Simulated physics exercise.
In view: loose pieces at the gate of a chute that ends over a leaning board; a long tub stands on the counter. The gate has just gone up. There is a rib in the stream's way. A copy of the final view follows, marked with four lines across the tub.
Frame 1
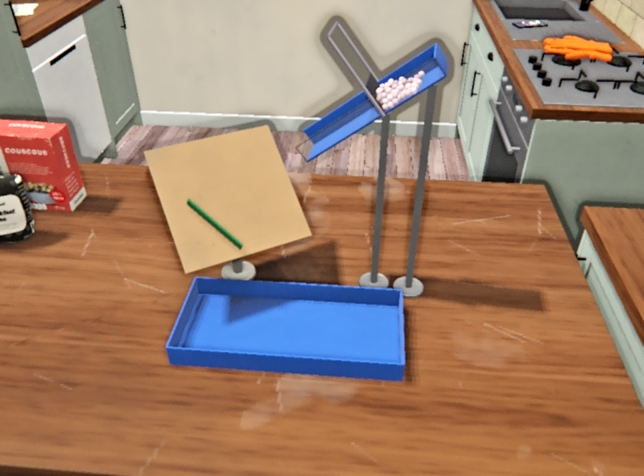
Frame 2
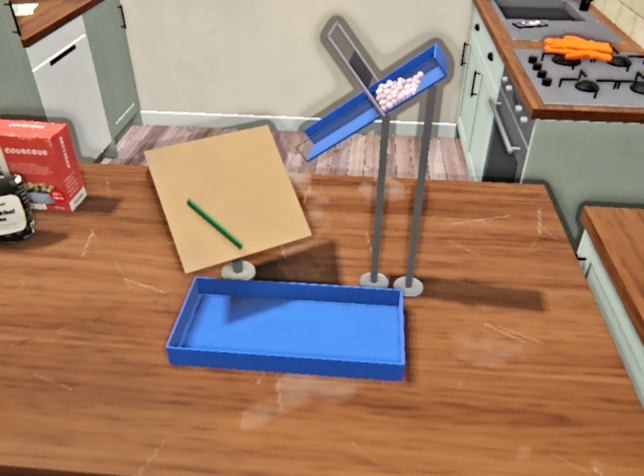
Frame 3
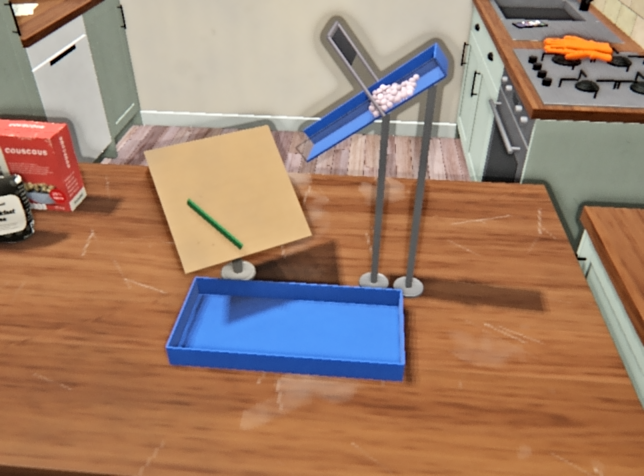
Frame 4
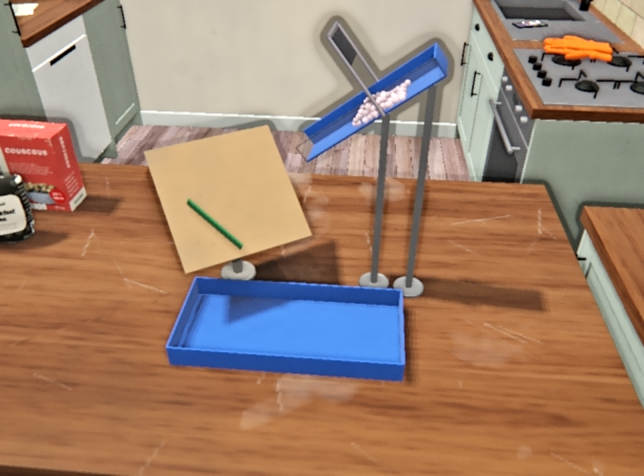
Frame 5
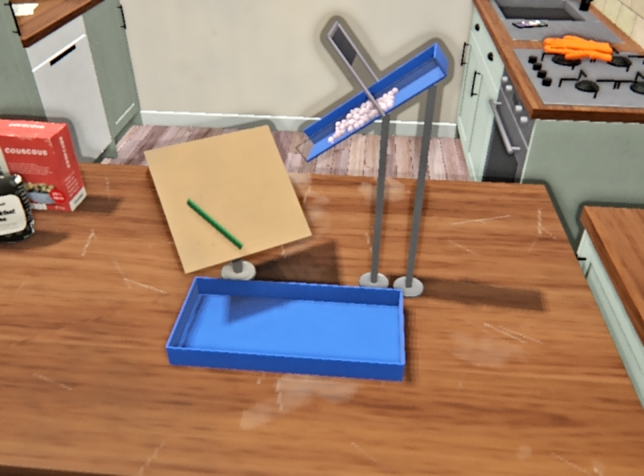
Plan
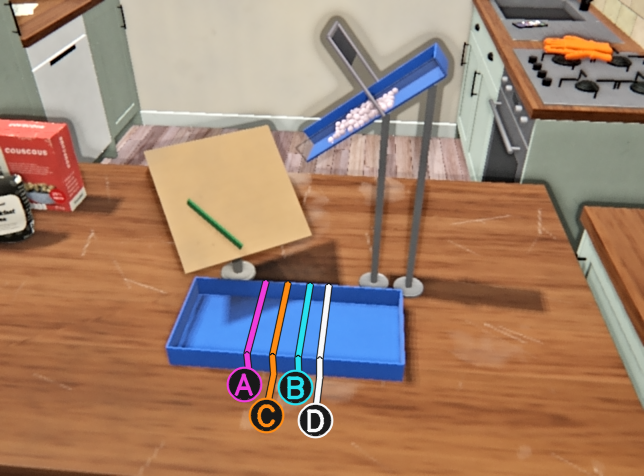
The clip opens on a wooden kitchen counter where small pale pink beads sit behind a gate in a sloping blue chute, above a tan board with a green rib and an empty blue tub. The gate slides up, and the beads slide down leftward along the chute, nearing its lower end.
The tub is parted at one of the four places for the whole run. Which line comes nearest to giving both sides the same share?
C.
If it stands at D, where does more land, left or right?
More lands on the left.
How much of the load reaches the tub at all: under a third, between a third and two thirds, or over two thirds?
About that: Over two thirds.
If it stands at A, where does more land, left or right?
Right.
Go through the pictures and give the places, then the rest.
The first picture shows load behind the gate near (393, 92), sugar pearls; lip of the chute near (311, 153), sloping fairly steeply.
The second picture shows middle of the board near (230, 194), tilted fairly steeply; middle of its low edge near (252, 254); of its high edge near (209, 138).
The third picture shows front corners of the tub near (167, 347) and (404, 364), empty; front of the load near (375, 108).
The fourth picture shows middle of the load near (379, 100); its front near (355, 124), close to a third of the way to the lip; rib from (188, 199) to (243, 246).
The fifth picture shows middle of the load near (365, 112); its front near (331, 140), close to two thirds of the way to the lip.
On the marked copy, line A crosses the front rim at (247, 353); line B crosses the front rim at (298, 357); line C crosses the front rim at (272, 355); line D crosses the front rim at (319, 358).
With A, of what is caught, a small share on the left of the divider, all but a few on the right.
With B, of what is caught, the bulk on the left of the divider, close to a quarter on the right.
With C, of what is caught, close to two thirds on the left of the divider, close to a third on the right.
With D, of what is caught, the bulk on the left of the divider, a small share on the right.
